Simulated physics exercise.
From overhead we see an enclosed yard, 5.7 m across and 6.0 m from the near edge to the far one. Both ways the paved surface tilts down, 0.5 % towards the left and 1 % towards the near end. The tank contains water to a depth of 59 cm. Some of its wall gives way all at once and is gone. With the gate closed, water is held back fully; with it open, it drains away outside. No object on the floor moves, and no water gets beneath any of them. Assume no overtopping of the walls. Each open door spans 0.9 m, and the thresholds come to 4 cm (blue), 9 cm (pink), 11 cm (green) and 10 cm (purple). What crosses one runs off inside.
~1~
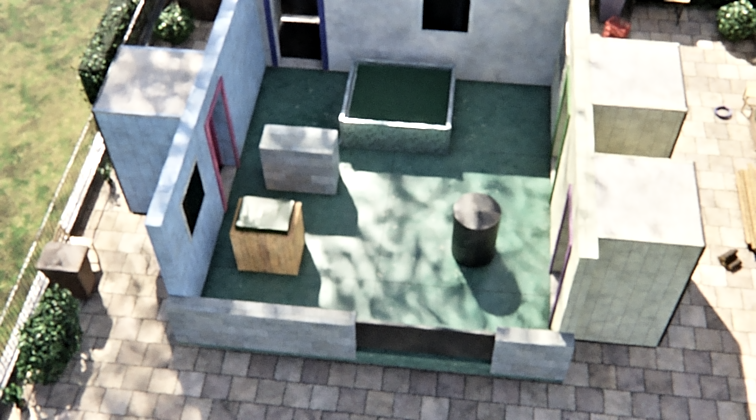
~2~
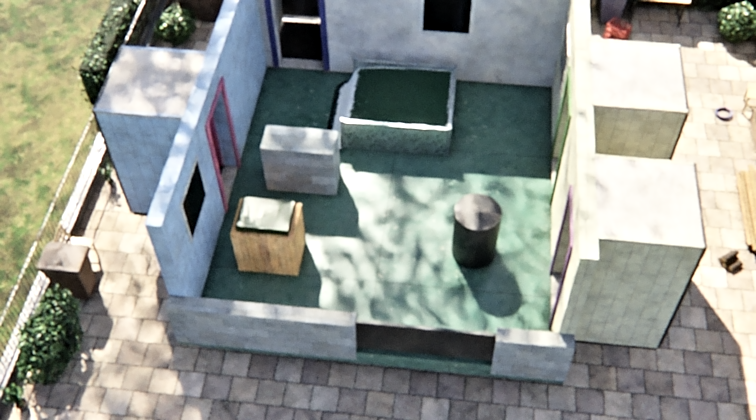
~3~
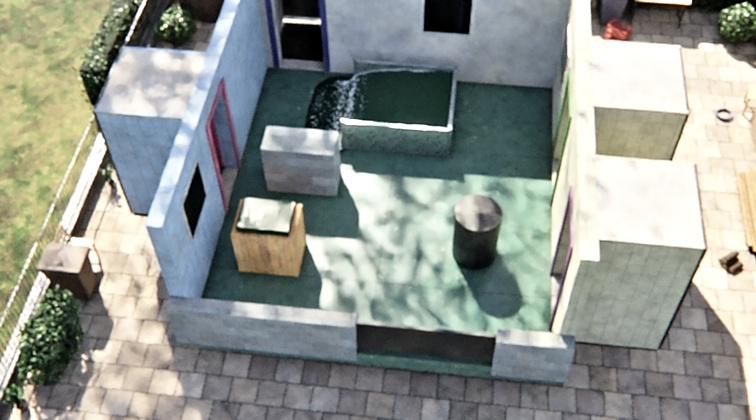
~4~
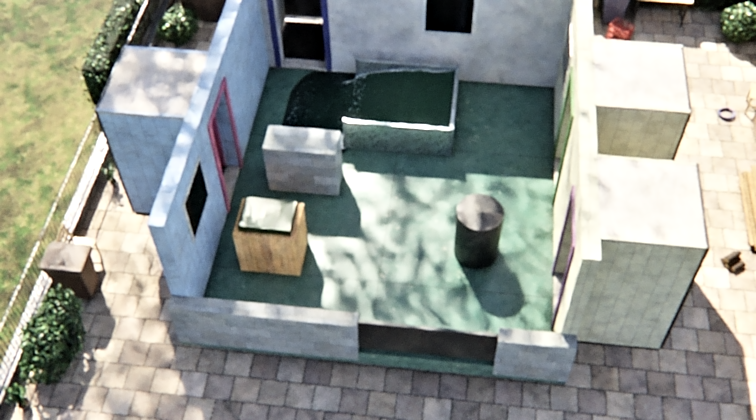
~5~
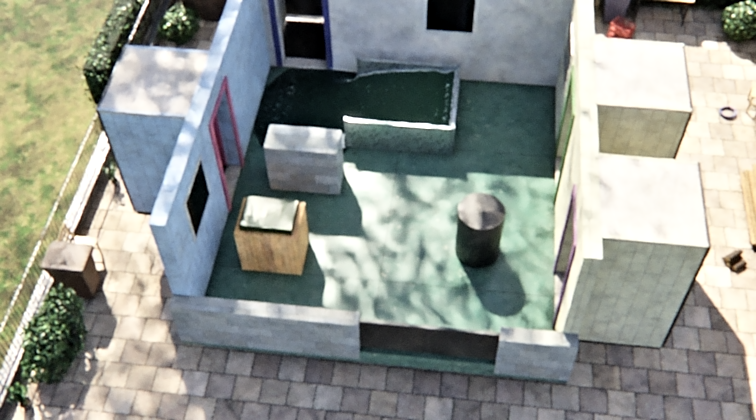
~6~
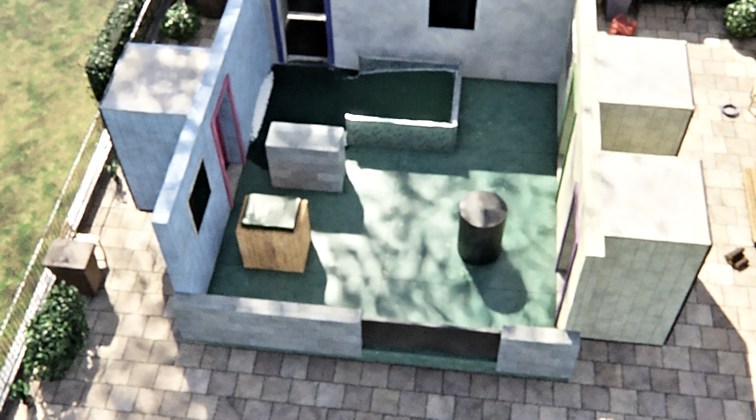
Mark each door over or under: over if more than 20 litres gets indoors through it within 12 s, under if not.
Blue door: Over, pink door: Over, green door: Under, purple door: Under.
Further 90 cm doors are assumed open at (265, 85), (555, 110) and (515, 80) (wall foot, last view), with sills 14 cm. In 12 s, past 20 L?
In sequence the answers are more than that, less than that and less than that.
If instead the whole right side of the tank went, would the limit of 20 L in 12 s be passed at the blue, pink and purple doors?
Against that limit: Blue under, pink below, purple under.
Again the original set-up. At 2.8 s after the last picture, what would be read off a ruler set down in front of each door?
Measured in centimetres, the blue door gives 16, the pink door 14, the green door 0 and the purple door 0.
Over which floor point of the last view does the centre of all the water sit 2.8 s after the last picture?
Close to (310, 152) in the last picture.
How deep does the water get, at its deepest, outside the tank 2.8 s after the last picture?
It gets to some 30 cm.
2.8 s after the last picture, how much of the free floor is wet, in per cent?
Roughly 40 percent.
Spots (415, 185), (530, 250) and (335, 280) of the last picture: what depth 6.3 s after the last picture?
Spot one 3 cm, spot two 4 cm, spot three 3 cm.
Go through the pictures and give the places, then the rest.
In the first picture, still water, 59 cm deep, in the tank at (399, 95).
In the second picture, water pours out at (351, 106) and has run 0.9 m, to (339, 149); typically 8 cm deep outside, 59 cm at the tank's back.
In the third picture, water pours out at (352, 109) and has run 1.1 m, to a hidden place; typically 11 cm deep outside, 59 cm at the tank's back.
In the fourth picture, water pours out at (354, 109) and has run 1.4 m, to a hidden place; typically 9 cm deep outside, 58 cm at the tank's back.
In the fifth picture, the front is at (259, 130), 1.8 m from the gap at (355, 108); 3.8 m2 of floor is under water; 52 cm left at the back of the tank.
In the sixth picture, water pours out at (357, 106) and has run 2.2 m, to (248, 151); typically 7 cm deep outside, 50 cm at the tank's back.
Then, 0.7 s after the last picture water covers 20 % of the floor and is deepest (40 cm) near (275, 89); blue door 18 cm at the sill, 13 L in, pink door 11 cm at the sill, 0 L in, green door not reached, purple door not reached.
Then, 1.5 s after the last picture water covers 25 % of the floor and is deepest (34 cm) near (271, 69); blue door 24 cm at the sill, 102 L in, pink door 14 cm at the sill, 10 L in, green door not reached, purple door not reached.
Then, 2.8 s after the last picture water covers 40 % of the floor and is deepest (30 cm) near (200, 319); blue door 16 cm at the sill, 238 L in, pink door 14 cm at the sill, 26 L in, green door not reached, purple door not reached.
Then, 6.3 s after the last picture water covers 90 % of the floor and is deepest (12 cm) near (200, 319); blue door 7 cm at the sill, 321 L in, pink door 6 cm at the sill, 36 L in, green door 4 cm at the sill, 0 L in, purple door 9 cm at the sill, 0 L in.
Then, 11.3 s after the last picture water covers 95 % of the floor and is deepest (8 cm) near (323, 331); blue door 4 cm at the sill, 329 L in, pink door 4 cm at the sill, 36 L in, green door 3 cm at the sill, 0 L in, purple door 6 cm at the sill, 0 L in.
